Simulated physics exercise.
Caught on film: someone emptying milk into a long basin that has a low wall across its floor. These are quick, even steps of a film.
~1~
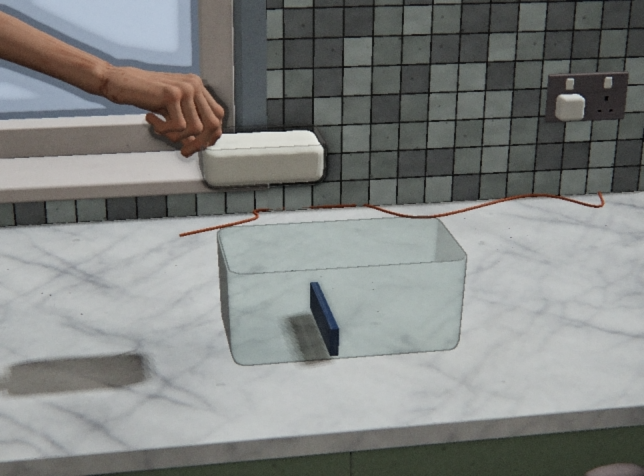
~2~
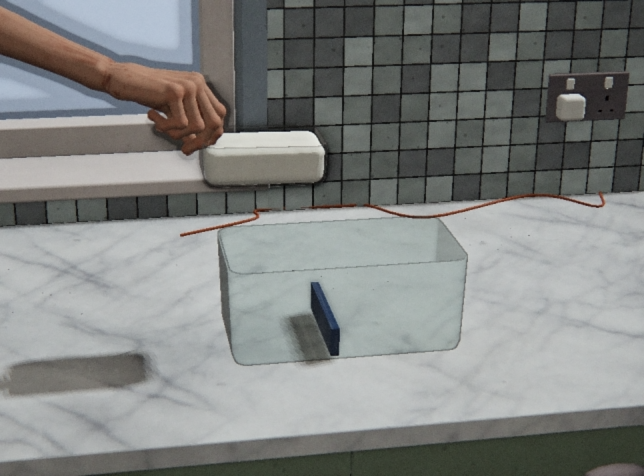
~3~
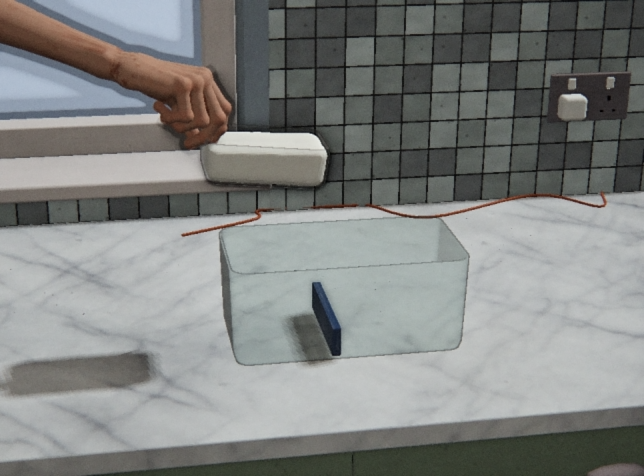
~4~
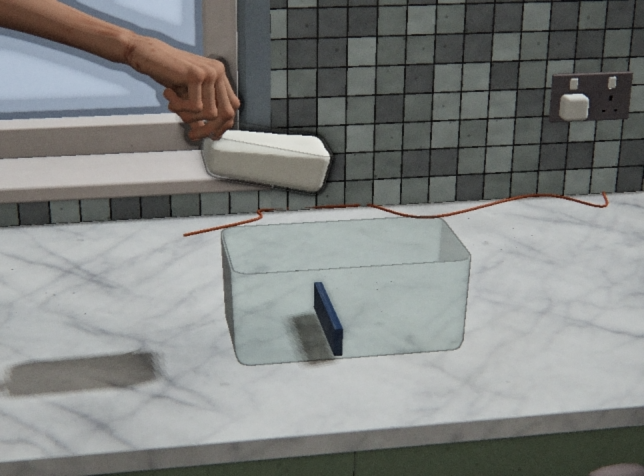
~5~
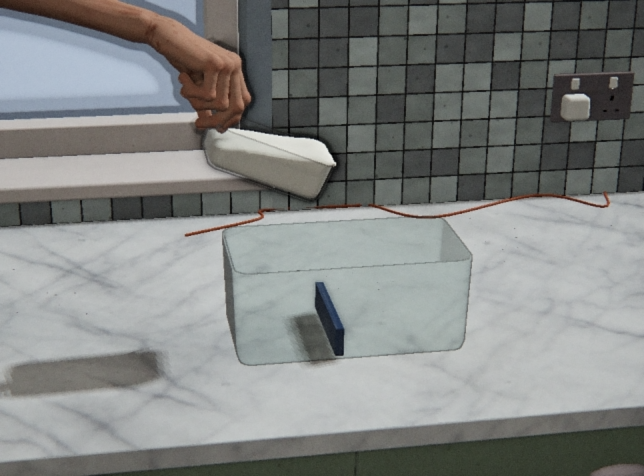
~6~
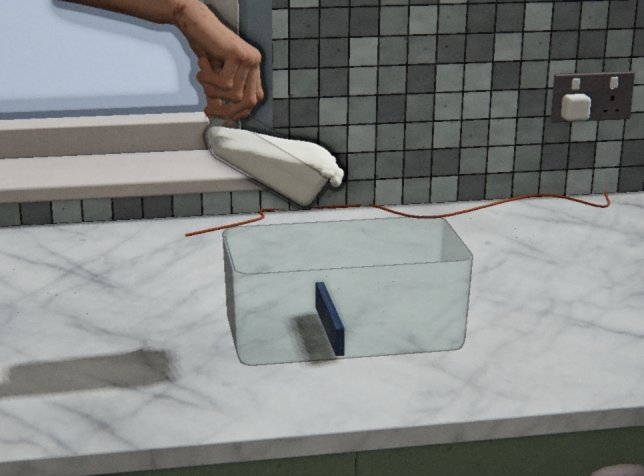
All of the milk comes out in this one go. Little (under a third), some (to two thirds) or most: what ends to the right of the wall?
In the end above two thirds is right of the wall.
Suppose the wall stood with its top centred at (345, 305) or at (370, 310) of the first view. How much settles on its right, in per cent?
About 70 and 35 per cent.
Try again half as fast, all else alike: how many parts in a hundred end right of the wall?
Near 80 %.
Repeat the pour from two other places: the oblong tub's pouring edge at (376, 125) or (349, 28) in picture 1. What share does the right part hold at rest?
About 85 and 80 per cent.
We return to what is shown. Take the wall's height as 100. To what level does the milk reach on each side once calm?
The left part 10 per cent, the right part 40.
A moment on, the oblong tub is tipped on its side and 6 per cent is still to pour, 0 is left of the wall and 68 right of it.
Next, the oblong tub is tipped right over and 1 per cent is still to pour, 15 is left of the wall and 82 right of it.
Then the oblong tub is tipped right over and 0 per cent is still to pour, 19 is left of the wall and 80 right of it.
Later the oblong tub is tipped right over and 0 per cent is still to pour, 19 is left of the wall and 80 right of it.
In the end 19 per cent lies left of the wall, 80 right of it and 1 outside.
